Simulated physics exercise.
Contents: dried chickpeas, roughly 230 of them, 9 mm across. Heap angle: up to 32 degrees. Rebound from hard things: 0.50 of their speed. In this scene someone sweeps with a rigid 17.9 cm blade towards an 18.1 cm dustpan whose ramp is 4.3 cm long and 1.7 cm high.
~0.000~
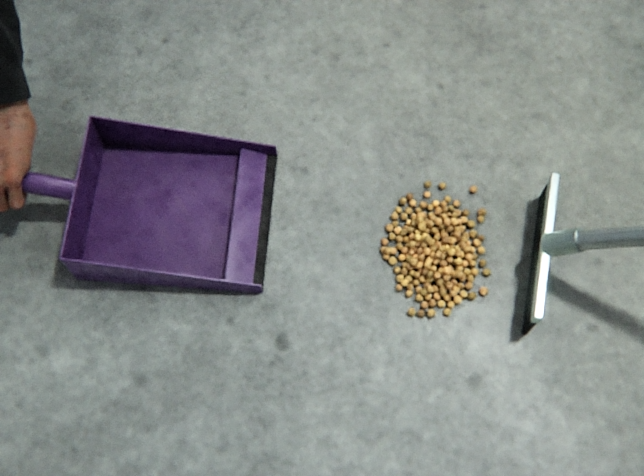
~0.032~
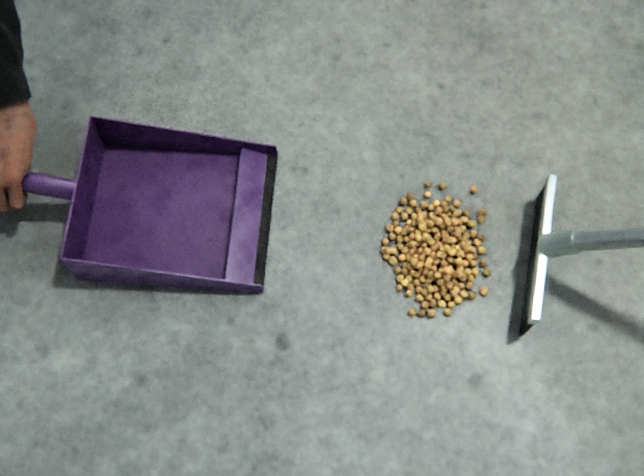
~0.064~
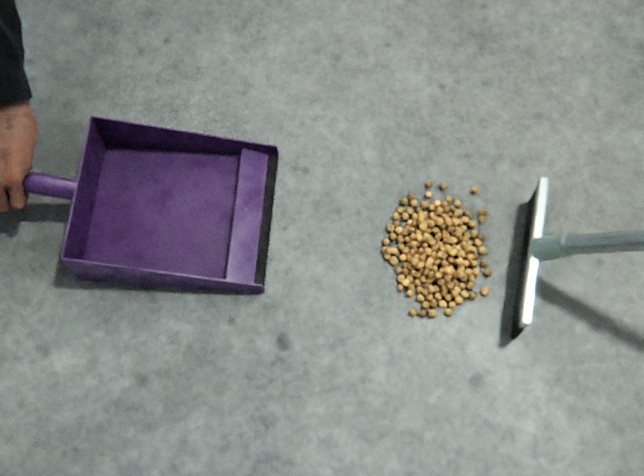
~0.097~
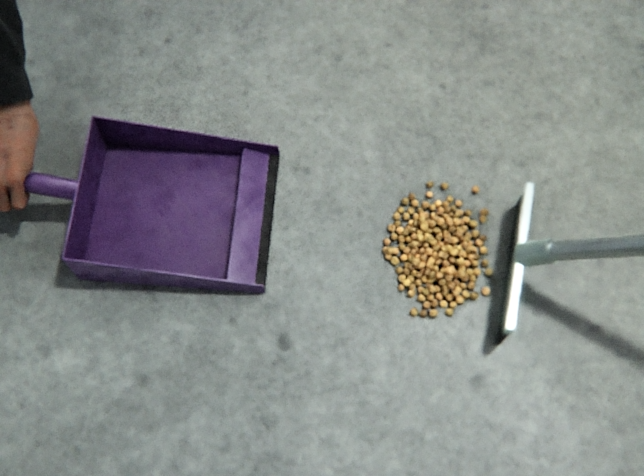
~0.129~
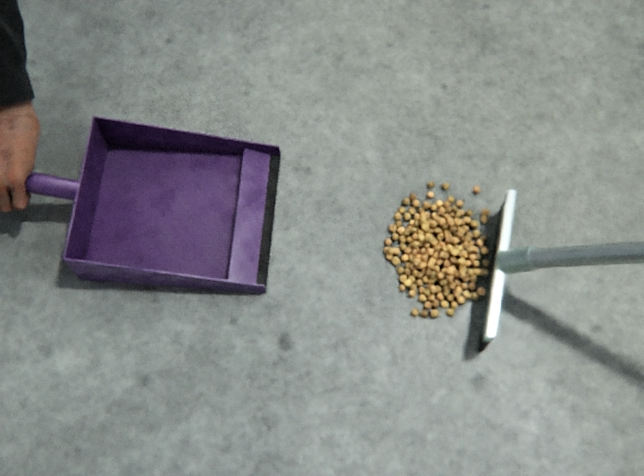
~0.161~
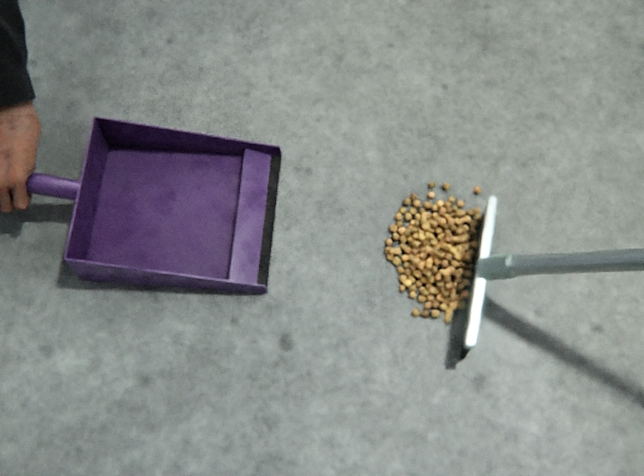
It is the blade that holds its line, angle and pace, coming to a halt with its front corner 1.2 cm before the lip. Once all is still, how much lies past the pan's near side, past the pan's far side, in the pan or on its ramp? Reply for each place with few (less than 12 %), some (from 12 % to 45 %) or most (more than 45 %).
Near side - some; far side - few; pan - few.
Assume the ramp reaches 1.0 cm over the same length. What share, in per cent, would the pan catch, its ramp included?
Estimate with the new ramp: Some 0 in a hundred.
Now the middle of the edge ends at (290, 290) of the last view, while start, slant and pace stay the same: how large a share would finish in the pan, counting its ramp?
About 20 per cent.
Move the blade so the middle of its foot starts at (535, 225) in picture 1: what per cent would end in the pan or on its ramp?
Roughly 10 percent would end up there.
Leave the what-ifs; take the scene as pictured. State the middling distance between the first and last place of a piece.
It works out to some 14 cm.
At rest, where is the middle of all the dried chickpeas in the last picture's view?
About (309, 240).
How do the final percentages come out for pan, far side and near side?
Near: 30; far: 0; pan: 0 (percent).
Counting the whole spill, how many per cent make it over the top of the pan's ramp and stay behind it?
About 0 %.
Then, at 0.32 s, middle of the blade 13 cm from the lip; 0 % over the lip, far side 0 %, near side 20 %.
After 0.43 s, middle of the blade 6 cm from the lip; 0 % over the lip, far side 0 %, near side 25 %.
Then, at 0.67 s, middle of the blade 2 cm from the lip; 0 % over the lip, far side 0 %, near side 30 %.
At rest (1.1 s), near side 30 %, far side 0 %, pan 0 %, in front of the lip or behind the blade 70 %.
